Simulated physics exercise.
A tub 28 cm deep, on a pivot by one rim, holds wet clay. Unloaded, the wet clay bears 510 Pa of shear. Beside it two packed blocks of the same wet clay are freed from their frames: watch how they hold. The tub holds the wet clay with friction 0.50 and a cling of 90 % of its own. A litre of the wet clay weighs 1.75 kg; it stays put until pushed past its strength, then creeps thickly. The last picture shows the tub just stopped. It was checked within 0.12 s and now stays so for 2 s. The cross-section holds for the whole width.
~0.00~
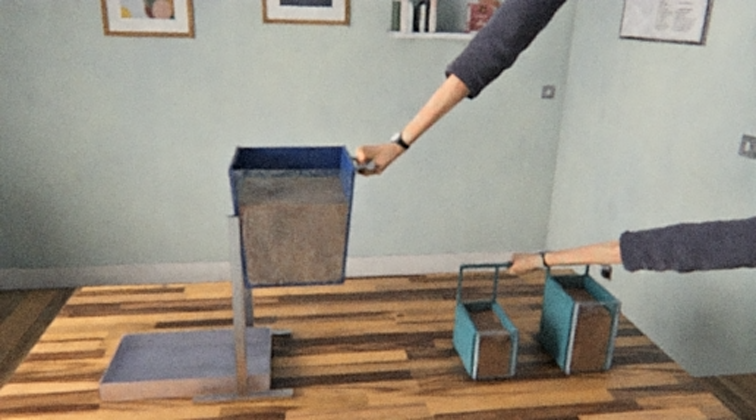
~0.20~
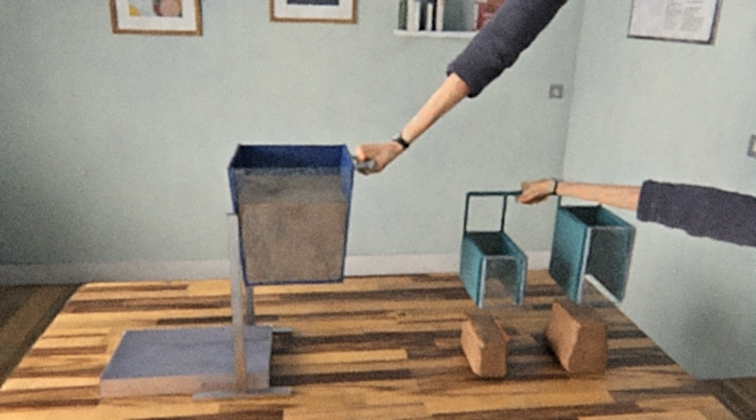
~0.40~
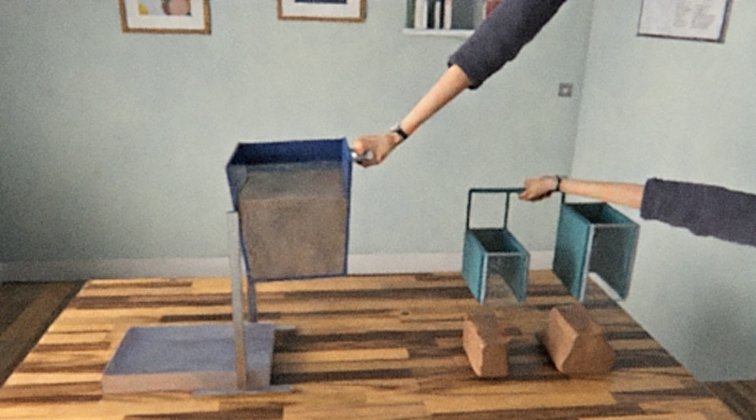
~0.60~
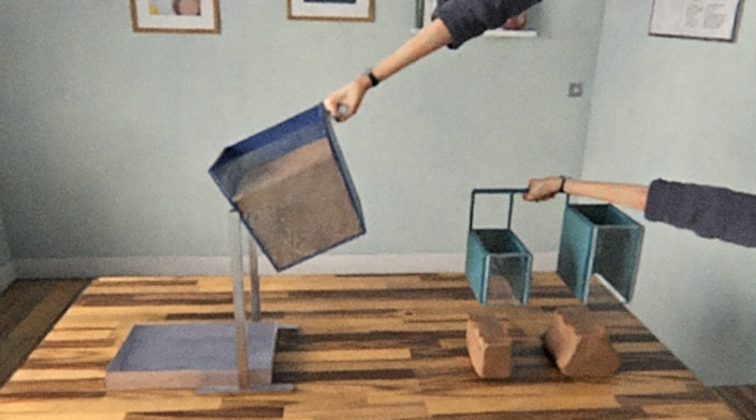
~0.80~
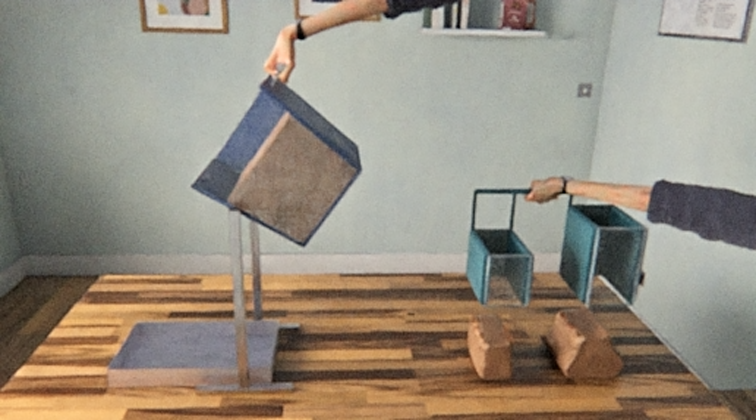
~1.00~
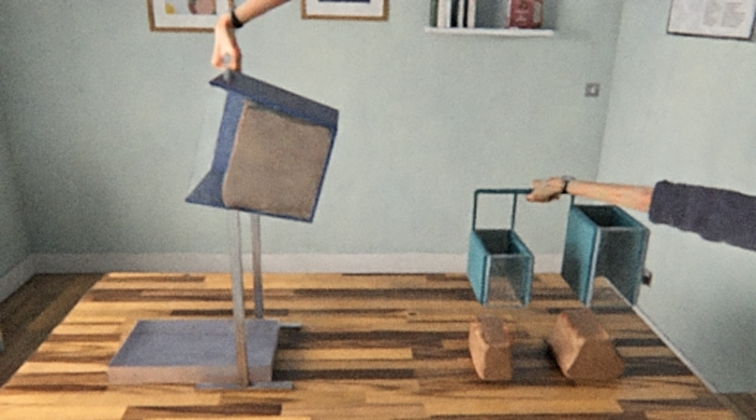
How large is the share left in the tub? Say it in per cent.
Expect roughly 100 %.
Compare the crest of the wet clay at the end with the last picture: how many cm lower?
About 5 cm.
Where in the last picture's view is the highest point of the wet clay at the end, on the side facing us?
At about (313, 130).
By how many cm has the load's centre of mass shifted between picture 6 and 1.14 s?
Some 2 cm.
By 1.14 s, the tub is at 75 degrees and holds 100 %.
By 1.31 s, the tub is at 75 degrees and holds 100 %.
By 1.48 s, the tub is at 75 degrees and holds 100 %.
By 1.65 s, the tub is at 75 degrees and holds 100 %.
By 3.00 s, at the end, the tub is at 75 degrees and holds 100 %.
